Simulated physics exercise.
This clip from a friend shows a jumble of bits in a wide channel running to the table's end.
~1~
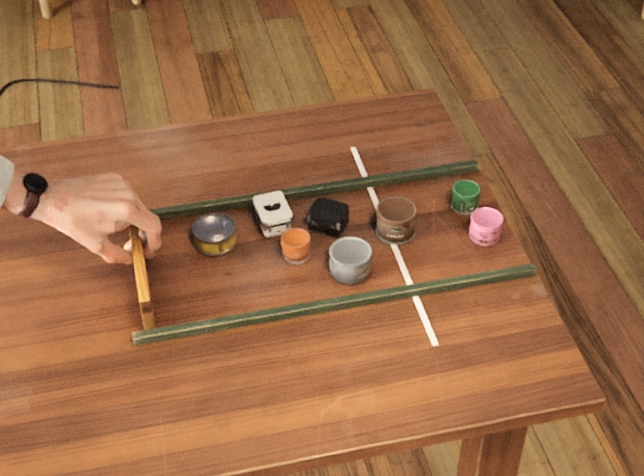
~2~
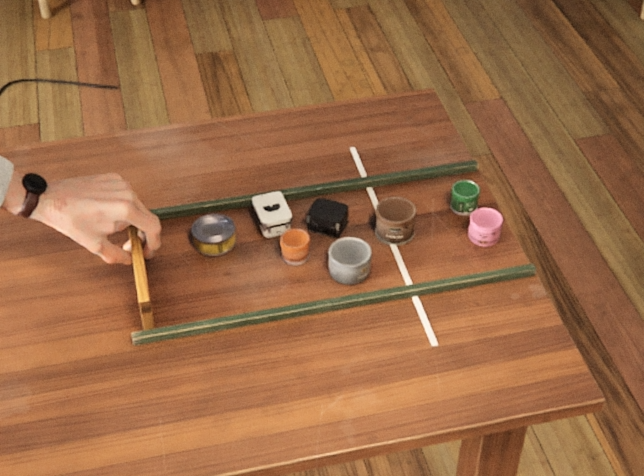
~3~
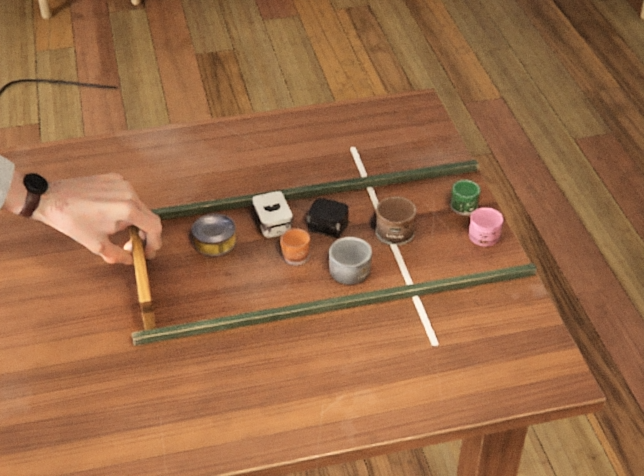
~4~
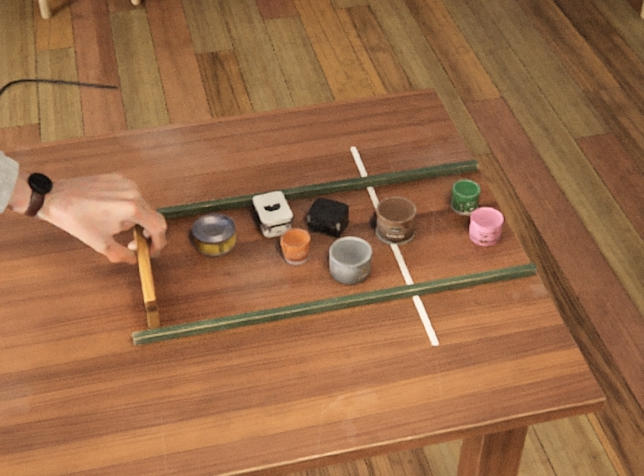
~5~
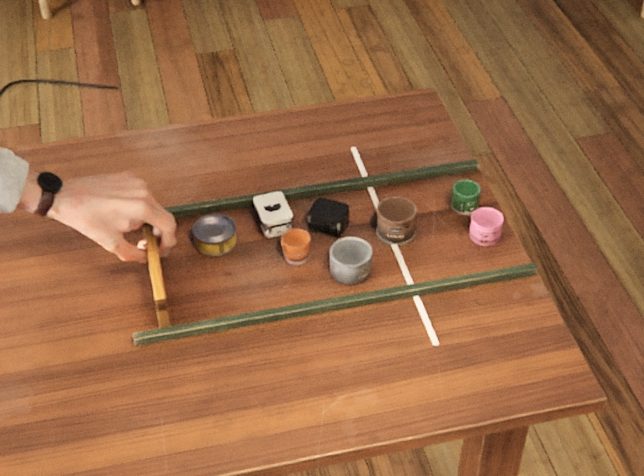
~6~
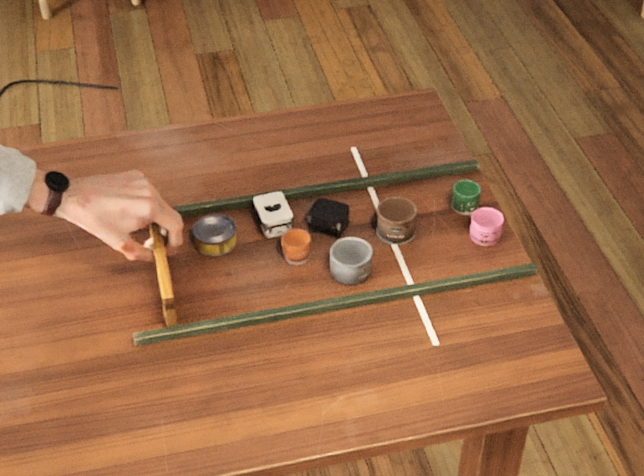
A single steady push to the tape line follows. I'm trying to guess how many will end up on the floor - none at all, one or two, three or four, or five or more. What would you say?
Fallen: Nil.
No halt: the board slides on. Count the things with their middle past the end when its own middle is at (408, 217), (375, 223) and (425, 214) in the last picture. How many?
The counts would come out as 0, 0 and 1.
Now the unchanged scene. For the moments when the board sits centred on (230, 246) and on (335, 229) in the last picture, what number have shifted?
First 2, after that 6.
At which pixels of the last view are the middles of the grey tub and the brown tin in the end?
You'll see the grey tub at (423, 254), with the brown tin at (470, 234).
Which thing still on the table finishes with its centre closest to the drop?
The pink tub.
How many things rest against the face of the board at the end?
It is in contact with 4.
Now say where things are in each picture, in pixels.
Pink tub (486, 227); green tin (466, 197); brown tin (396, 221); board (139, 260); tape (390, 236), in the first picture.
Green tin (465, 198); board (139, 260), in the second picture.
Brown tin (396, 221); black case (329, 218), in the third picture.
Pink tub (486, 227); grey tub (351, 261), in the fourth picture.
Green tin (466, 197); orange tin (296, 247), in the fifth picture.
Pink tub (486, 227); green tin (466, 198); brown tin (397, 221); board (161, 258); tape (391, 236), in the sixth picture.
Early on, none off yet; pink tub at rest near (486, 227); green tin at rest near (466, 198); brown tin at rest near (397, 221).
A while later, none off yet; pink tub at rest near (486, 227); green tin at rest near (466, 198); brown tin travelled a little near (414, 224).
Finally, the number that fall off is zero.
